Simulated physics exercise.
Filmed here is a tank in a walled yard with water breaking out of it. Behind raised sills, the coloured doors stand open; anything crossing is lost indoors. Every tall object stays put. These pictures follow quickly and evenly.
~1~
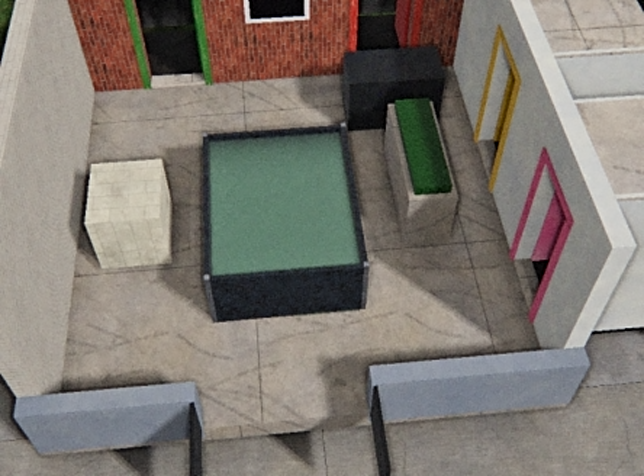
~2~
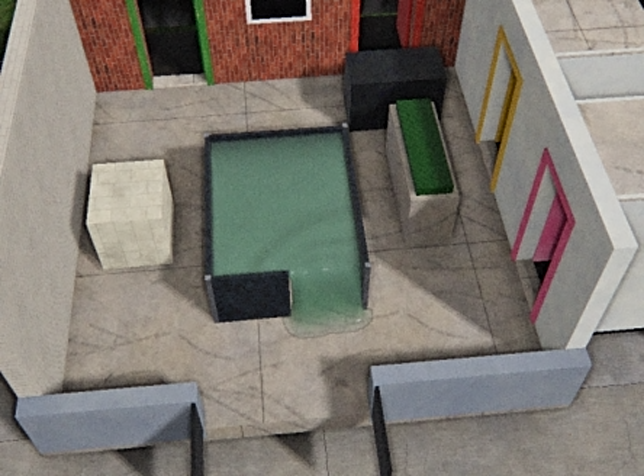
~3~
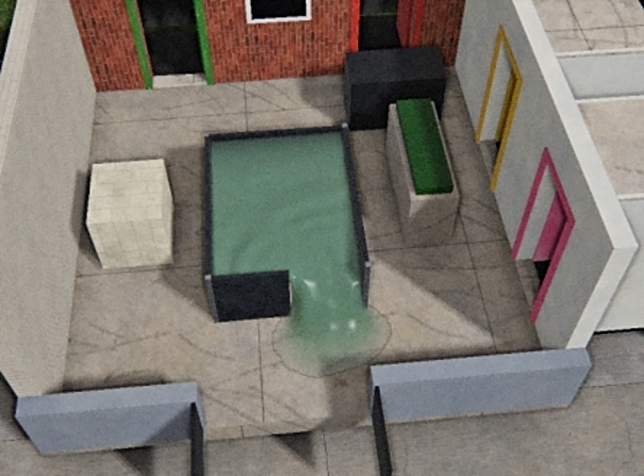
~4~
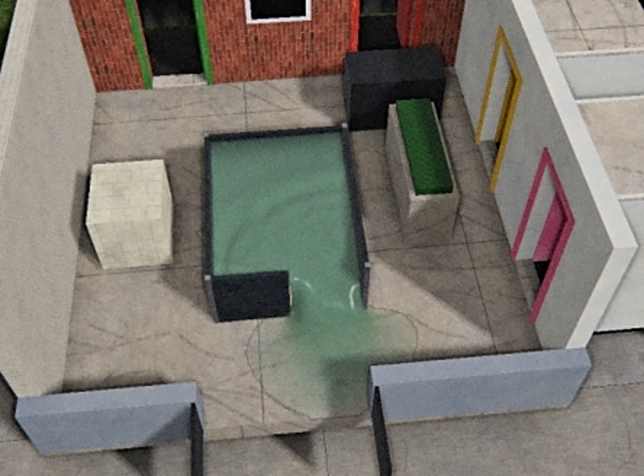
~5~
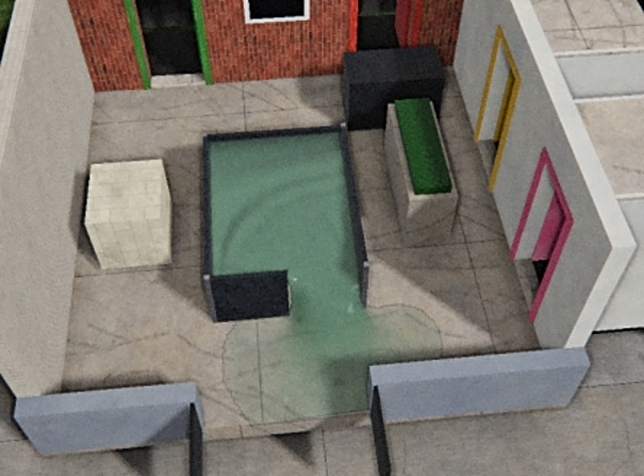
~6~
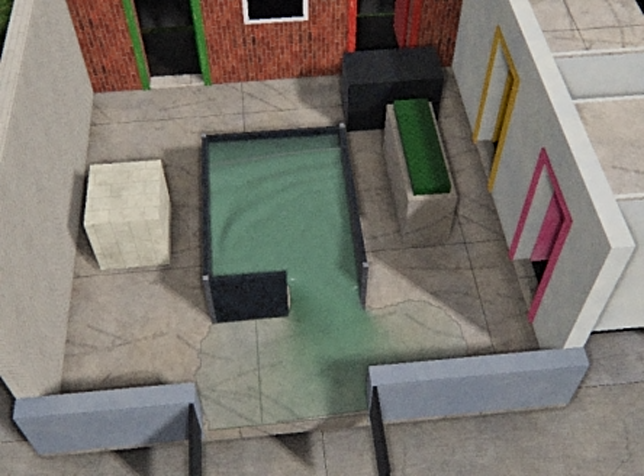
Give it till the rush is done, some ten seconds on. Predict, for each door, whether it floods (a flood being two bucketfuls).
Outcome: The green door lets in little enough there. The yellow door lets in little enough there. The pink door lets too much in there. The red door lets in little enough there.
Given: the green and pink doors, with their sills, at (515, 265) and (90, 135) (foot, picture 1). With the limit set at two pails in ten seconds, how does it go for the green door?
Green is flooded.
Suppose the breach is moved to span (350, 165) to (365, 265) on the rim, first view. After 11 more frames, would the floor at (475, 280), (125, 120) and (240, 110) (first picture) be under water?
Result, in sequence: Sodden, spared by the spill, sodden.
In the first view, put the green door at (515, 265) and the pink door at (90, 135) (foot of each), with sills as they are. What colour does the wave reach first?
Going by the pictures, it's the green-painted one.
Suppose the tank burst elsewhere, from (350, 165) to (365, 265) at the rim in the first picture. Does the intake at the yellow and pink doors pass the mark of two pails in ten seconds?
One by one: Yellow door lets more in; pink door passes that mark.
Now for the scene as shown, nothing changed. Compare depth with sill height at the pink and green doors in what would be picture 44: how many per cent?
Around 260 in a hundred for the first and 0 in a hundred for the second.
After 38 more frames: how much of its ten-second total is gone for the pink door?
Around 80 percent.
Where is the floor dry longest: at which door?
The green-painted one.
A moment on, water covers 15 % of the floor; the green door not reached, the yellow door not reached, the pink door not reached, the red door not reached.
Next, water covers 25 % of the floor; the green door not reached, the yellow door not reached, the pink door under two buckets in, the red door not reached.
Then, water covers 35 % of the floor; the green door not reached, the yellow door wet at the sill, nothing in, the pink door over two buckets in, the red door not reached.
Later, water covers 55 % of the floor; the green door not reached, the yellow door wet at the sill, nothing in, the pink door far over two buckets in, the red door wet at the sill, nothing in.
In the end, water covers 75 % of the floor; the green door wet at the sill, nothing in, the yellow door wet at the sill, nothing in, the pink door far over two buckets in, the red door wet at the sill, nothing in.
